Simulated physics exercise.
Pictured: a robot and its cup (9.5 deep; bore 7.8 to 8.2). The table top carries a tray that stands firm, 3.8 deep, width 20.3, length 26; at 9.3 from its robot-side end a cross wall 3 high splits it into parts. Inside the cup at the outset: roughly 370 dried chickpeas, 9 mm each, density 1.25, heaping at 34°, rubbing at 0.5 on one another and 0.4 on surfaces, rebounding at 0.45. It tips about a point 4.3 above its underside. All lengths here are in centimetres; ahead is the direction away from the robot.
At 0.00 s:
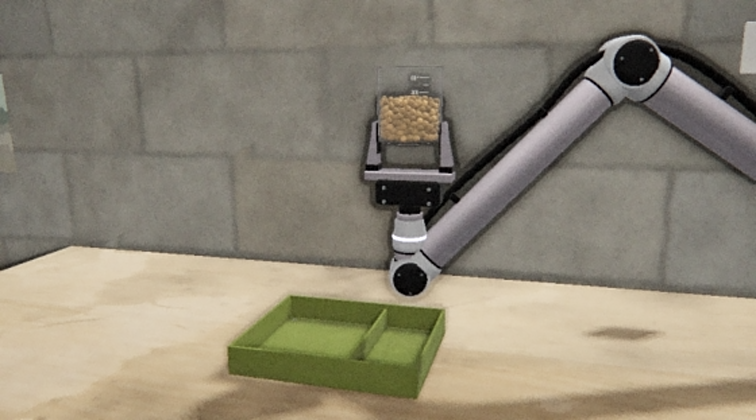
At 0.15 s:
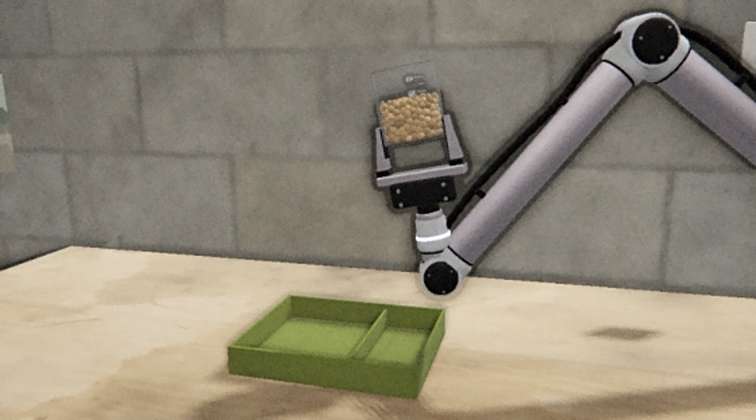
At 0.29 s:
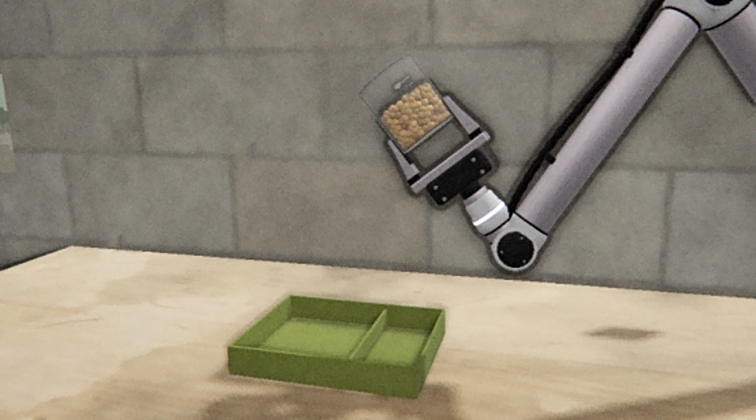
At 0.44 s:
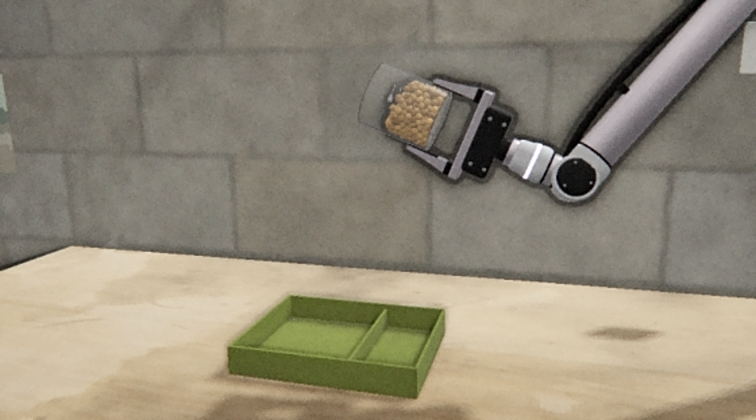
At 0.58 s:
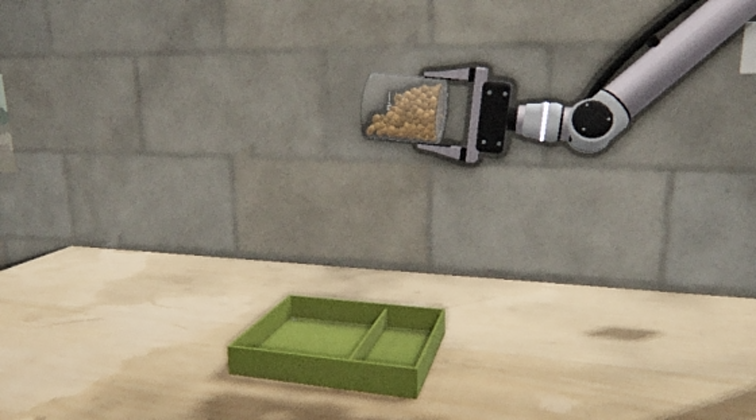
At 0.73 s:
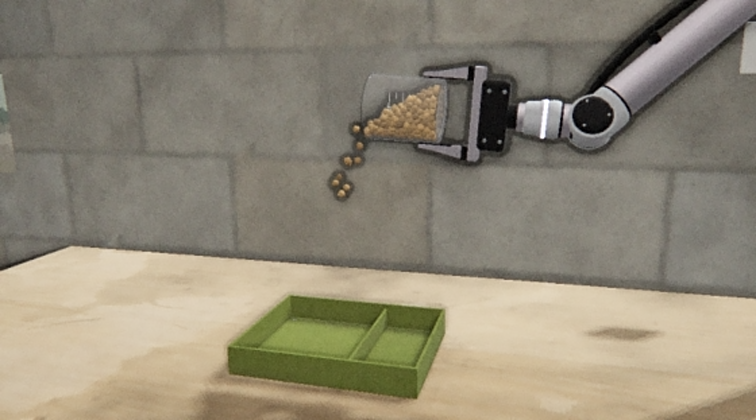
We see a robot arm holding a clear cup of chickpeas above a divided green tray on a wooden table; the arm tilts the cup leftward until nearly horizontal, and a few chickpeas tumble out over its rim.
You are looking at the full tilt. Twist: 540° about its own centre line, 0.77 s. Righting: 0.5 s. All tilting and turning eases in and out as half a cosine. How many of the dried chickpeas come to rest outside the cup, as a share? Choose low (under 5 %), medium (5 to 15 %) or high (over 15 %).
High - over 15 %.
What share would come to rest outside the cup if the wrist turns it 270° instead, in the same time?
Then about 35 percent.
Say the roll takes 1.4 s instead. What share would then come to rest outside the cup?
Then: Approx. 60 %.
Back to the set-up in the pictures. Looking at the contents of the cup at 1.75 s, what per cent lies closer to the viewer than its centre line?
65 per cent or thereabouts.
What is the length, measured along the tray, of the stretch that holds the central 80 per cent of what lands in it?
It spans something like 14 centimetres, give or take.
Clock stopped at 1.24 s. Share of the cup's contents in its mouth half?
Mouth-half fraction: Approx. 40 %.
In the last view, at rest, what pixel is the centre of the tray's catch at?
Around (311, 345).
After 1.24 s, tipped 86°, highest piece 39 above the table; 280 in the cup, 45 in the far-side part, 46 in flight or on a rim.
After 1.75 s, tipped 44°, highest piece 38 above the table; 217 in the cup, 142 in the far-side part, 5 on the table or floor, 7 in flight or on a rim.
After 2.20 s, upright, highest piece 38 above the table; 217 in the cup, 148 in the far-side part, 5 on the table or floor, 1 in the robot-side part.
After 2.90 s, upright, highest piece 38 above the table; 217 in the cup, 148 in the far-side part, 5 on the table or floor, 1 in the robot-side part.
At rest, 217 in the cup, 148 in the far-side part, 5 on the table or floor, 1 in the robot-side part. That is 42 % outside the cup.
